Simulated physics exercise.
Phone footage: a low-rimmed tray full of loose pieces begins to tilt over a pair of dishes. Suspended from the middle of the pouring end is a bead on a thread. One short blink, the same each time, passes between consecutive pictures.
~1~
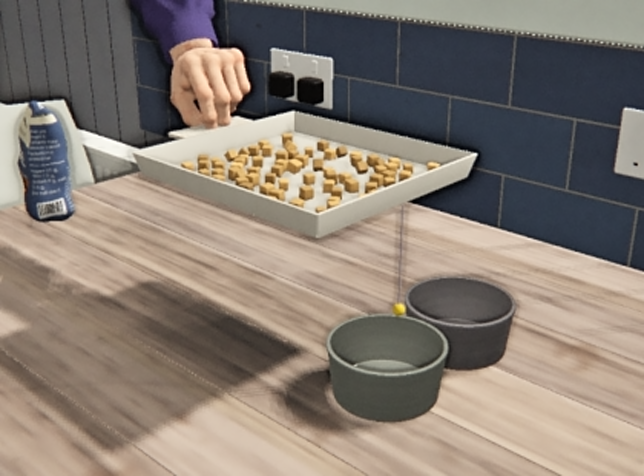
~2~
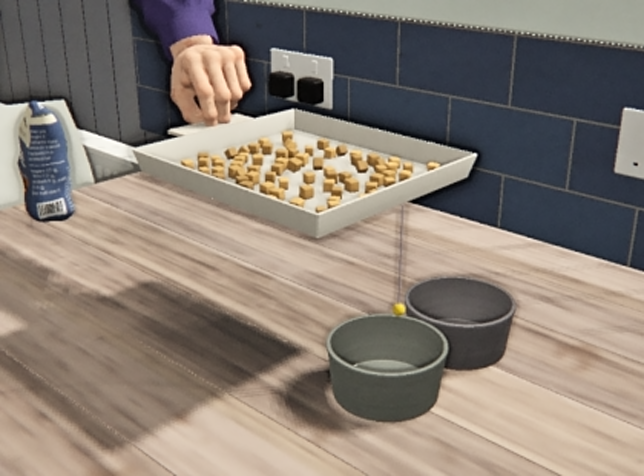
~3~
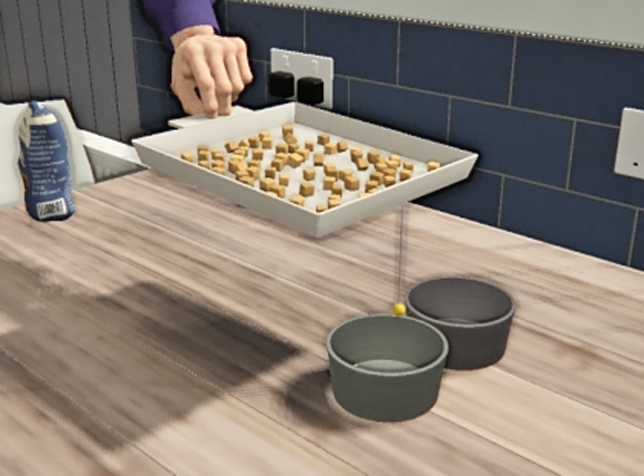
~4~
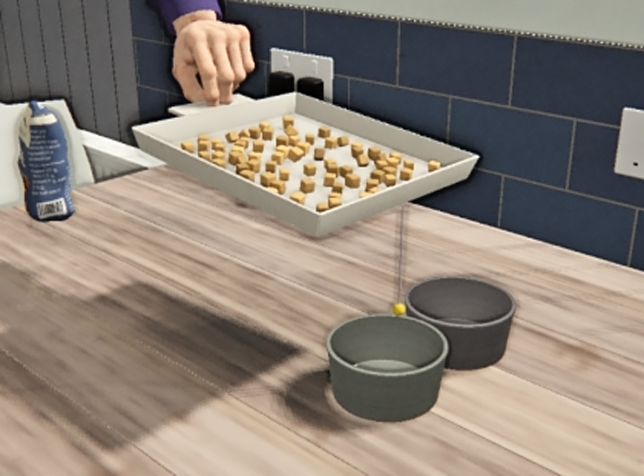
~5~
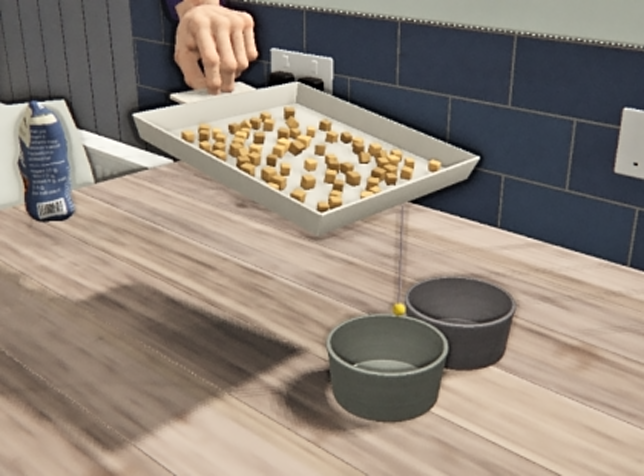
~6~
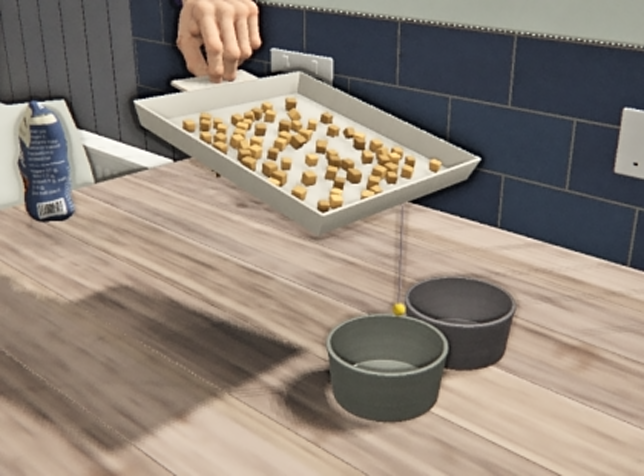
On a wooden kitchen counter before dark blue tiles, a hand holds a pale, low-rimmed tray of small tan cubes level above two dark round dishes. The hand then slowly raises the far left side, tilting the tray a little toward the right, and the cubes shift slightly while the dishes stay still.
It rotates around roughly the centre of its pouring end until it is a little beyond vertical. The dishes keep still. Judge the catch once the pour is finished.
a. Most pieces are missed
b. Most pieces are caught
(a) Most pieces are missed.
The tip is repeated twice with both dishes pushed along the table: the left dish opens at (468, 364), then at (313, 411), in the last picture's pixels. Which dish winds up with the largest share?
Trial one goes to the one to the left, trial two to the one to the right.
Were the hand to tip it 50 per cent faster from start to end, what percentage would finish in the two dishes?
Roughly 40 percent, give or take.
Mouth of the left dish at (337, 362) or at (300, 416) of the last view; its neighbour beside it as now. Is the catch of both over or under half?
For the two tries in order: Not as much as half, not as much as half.
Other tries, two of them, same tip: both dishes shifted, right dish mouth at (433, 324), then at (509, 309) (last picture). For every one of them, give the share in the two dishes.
The first try yields 40% and the second yields 80%.
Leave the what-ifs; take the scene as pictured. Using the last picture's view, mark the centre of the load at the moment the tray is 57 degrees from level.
Look about (392, 176) in the last picture.
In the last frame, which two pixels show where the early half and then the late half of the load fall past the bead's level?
First roughly (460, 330), then roughly (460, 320).
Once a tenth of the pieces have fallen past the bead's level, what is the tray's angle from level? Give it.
Close to 105 degrees, I reckon.
Shortly afterwards, tray tipped steeply; the whole lot on the tray.
Next, tray tipped right over; all but a few on the tray; only a few outside both; only a few in the air.
Some moments later, tray tipped past a quarter turn; a little in the left dish; near a quarter in the right dish; near two thirds outside both.
In the end, tray tipped past a quarter turn; a little in the left dish; near a quarter in the right dish; near two thirds outside both.
